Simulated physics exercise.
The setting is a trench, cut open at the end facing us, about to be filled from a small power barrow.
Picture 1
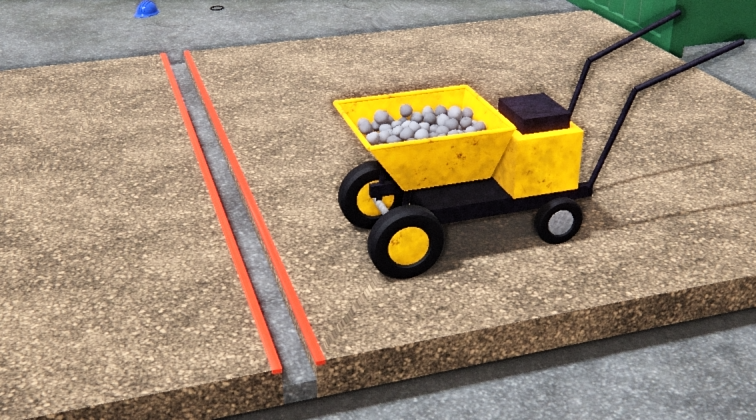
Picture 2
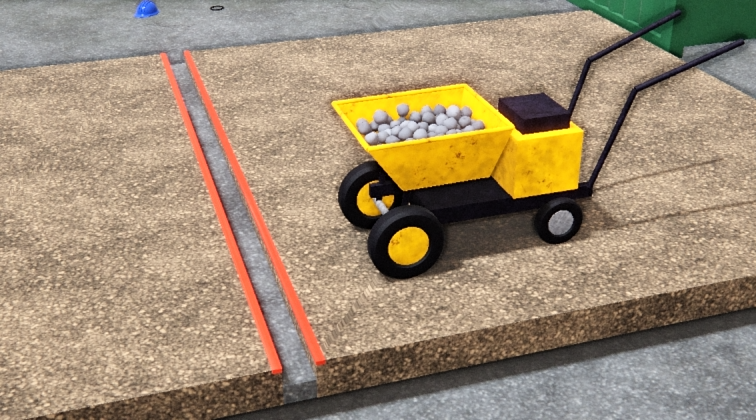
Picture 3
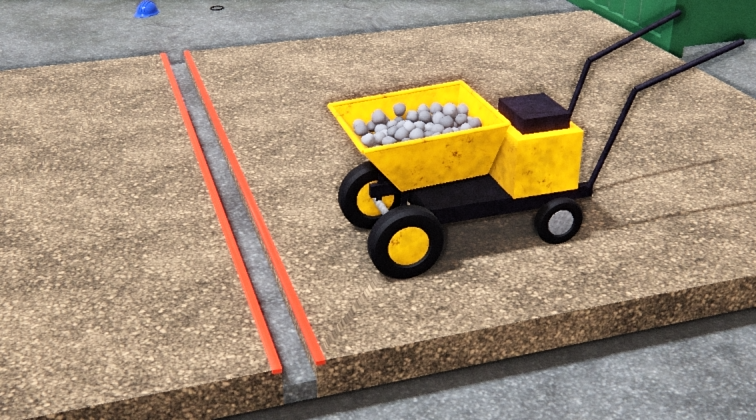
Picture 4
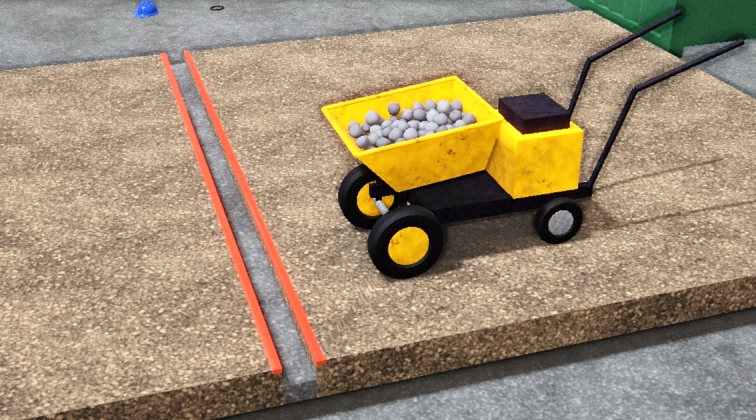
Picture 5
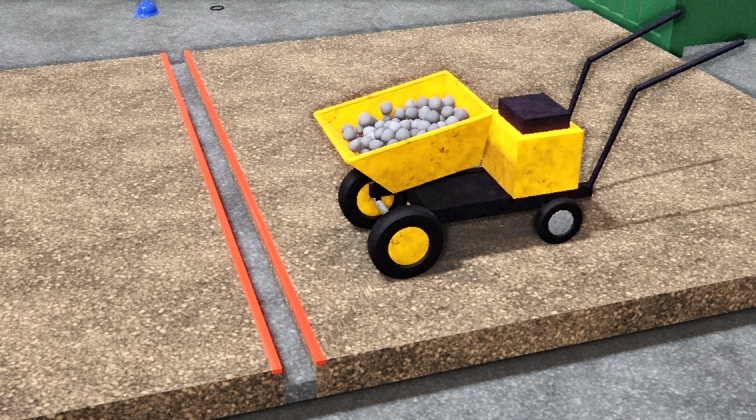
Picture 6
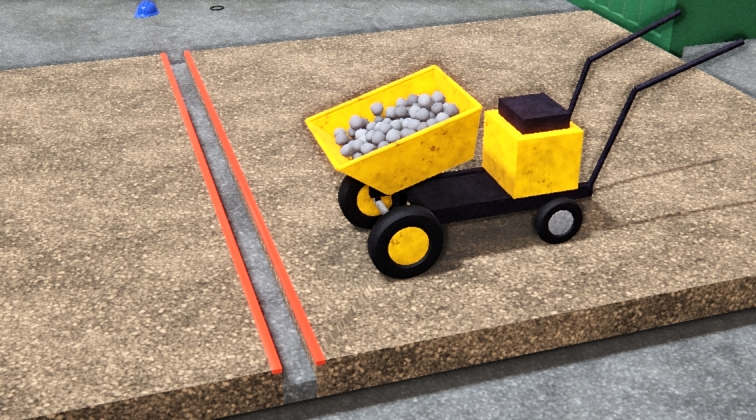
The clip opens on a yellow power barrow with its skip level and full of round grey cobbles, standing to the right of a narrow trench edged with orange strips. The barrow stays in place while the skip tilts gradually down to the left, its back end rising, with the cobbles still inside.
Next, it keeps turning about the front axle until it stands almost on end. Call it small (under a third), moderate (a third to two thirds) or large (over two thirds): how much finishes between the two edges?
Moderate.
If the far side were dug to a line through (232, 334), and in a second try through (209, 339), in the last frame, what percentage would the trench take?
In order: Some 70 per cent, then some 90 per cent.
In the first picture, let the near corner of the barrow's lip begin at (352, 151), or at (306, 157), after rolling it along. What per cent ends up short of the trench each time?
I'd expect close to 0 per cent and then close to 0 per cent.
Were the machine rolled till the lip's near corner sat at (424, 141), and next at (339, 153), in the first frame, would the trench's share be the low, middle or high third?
At spot one the answer is under a third, and at spot two it is below one third.
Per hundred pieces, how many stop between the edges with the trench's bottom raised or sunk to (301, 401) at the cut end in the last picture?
The share comes to around 70 percent.
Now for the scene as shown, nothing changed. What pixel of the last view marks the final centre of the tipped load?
I'd place the middle at about (253, 269).
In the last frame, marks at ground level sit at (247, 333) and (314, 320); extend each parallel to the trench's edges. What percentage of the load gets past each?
In order, some 30 % then some 80 %.
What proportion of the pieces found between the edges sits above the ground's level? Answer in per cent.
I'd put it near 45 per cent.
Just after the last frame, skip tipped steeply; every one in the skip.
A moment on, skip tipped right over; the larger part in the skip; about a tenth in or heaped over the trench; about a tenth beyond it; just a few falling.
Further on, skip tipped right over; roughly a quarter in the skip; just a few short of the trench; roughly a third in or heaped over the trench; roughly a third beyond it.
When it is over, skip tipped right over; roughly a quarter in the skip; just a few short of the trench; roughly a third in or heaped over the trench; roughly a third beyond it.
